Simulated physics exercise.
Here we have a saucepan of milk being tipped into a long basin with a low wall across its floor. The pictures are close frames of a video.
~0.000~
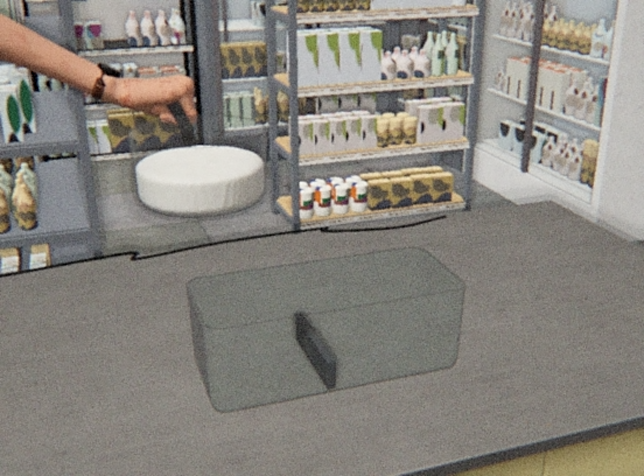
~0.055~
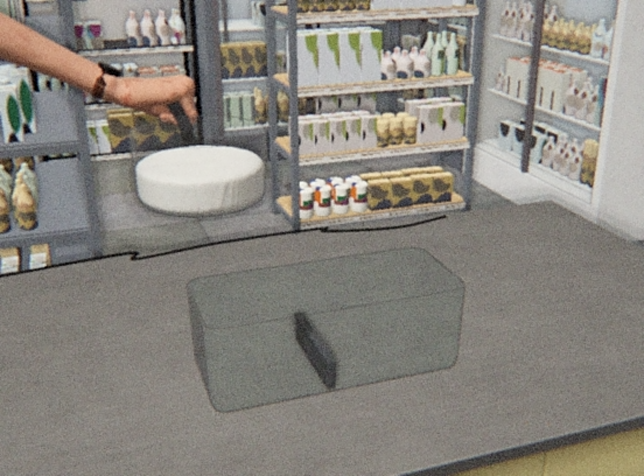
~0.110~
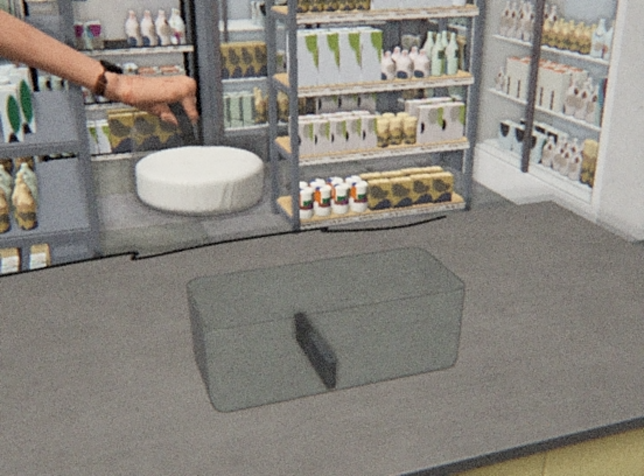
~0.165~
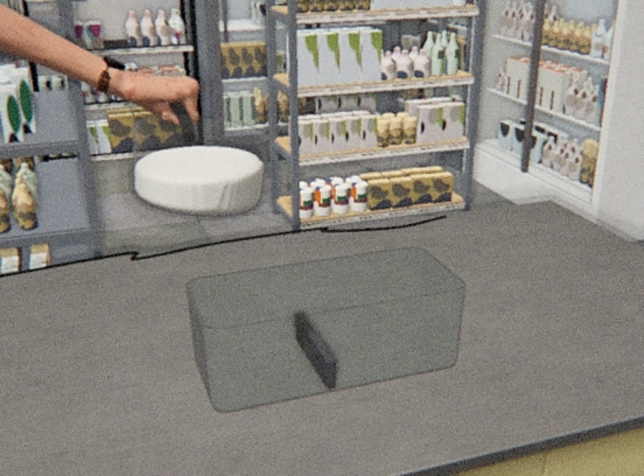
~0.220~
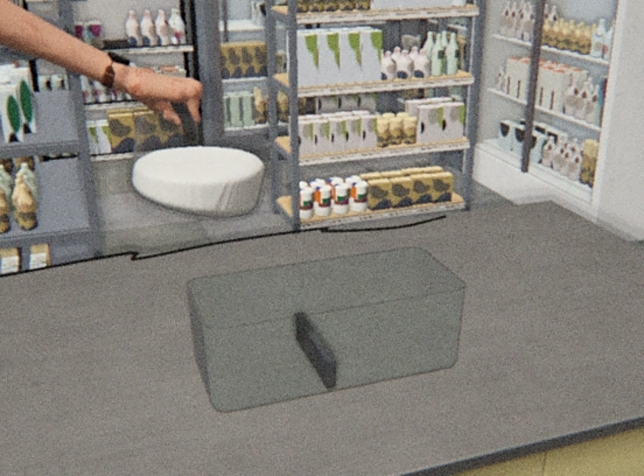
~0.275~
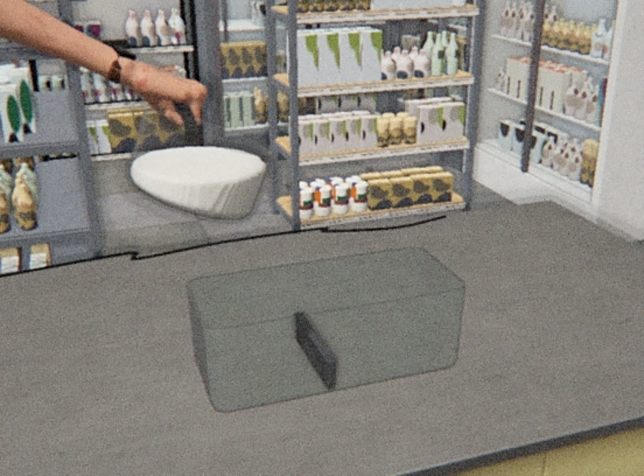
In a shop lined with shelves of bottles and boxes, a hand holds a clear saucepan of white milk beyond a counter, where an empty see-through basin with a low dark wall sits. The pan stays almost level at first, then the hand gradually tilts it down to the right.
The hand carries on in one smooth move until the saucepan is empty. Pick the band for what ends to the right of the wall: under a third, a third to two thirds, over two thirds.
The share right of the wall is between a third and two thirds.
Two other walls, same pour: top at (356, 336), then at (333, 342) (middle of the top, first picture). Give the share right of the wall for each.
First some 10, then 20 per cent.
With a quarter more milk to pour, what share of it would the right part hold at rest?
Near 55 %.
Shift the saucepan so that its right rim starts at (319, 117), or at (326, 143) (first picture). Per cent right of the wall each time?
The first gives 90 %, the second 95 %.
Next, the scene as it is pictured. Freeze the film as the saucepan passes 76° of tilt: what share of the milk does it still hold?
Close to 60 per cent.
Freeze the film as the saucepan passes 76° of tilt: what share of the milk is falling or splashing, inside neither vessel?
About 40 per cent.
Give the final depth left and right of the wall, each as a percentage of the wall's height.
The left part 50 per cent, the right part 30.
After 0.61 s the tilt is 76° and 58 per cent is still to pour, 3 is left of the wall and 1 right of it.
After 0.86 s the tilt is 99° and 17 per cent is still to pour, 25 is left of the wall and 42 right of it.
After 1.12 s the tilt is 99° and 3 per cent is still to pour, 48 is left of the wall and 43 right of it.
After 1.40 s the tilt is 99° and 0 per cent is still to pour, 54 is left of the wall and 44 right of it.
In the end 55 per cent lies left of the wall, 44 right of it and 1 outside.
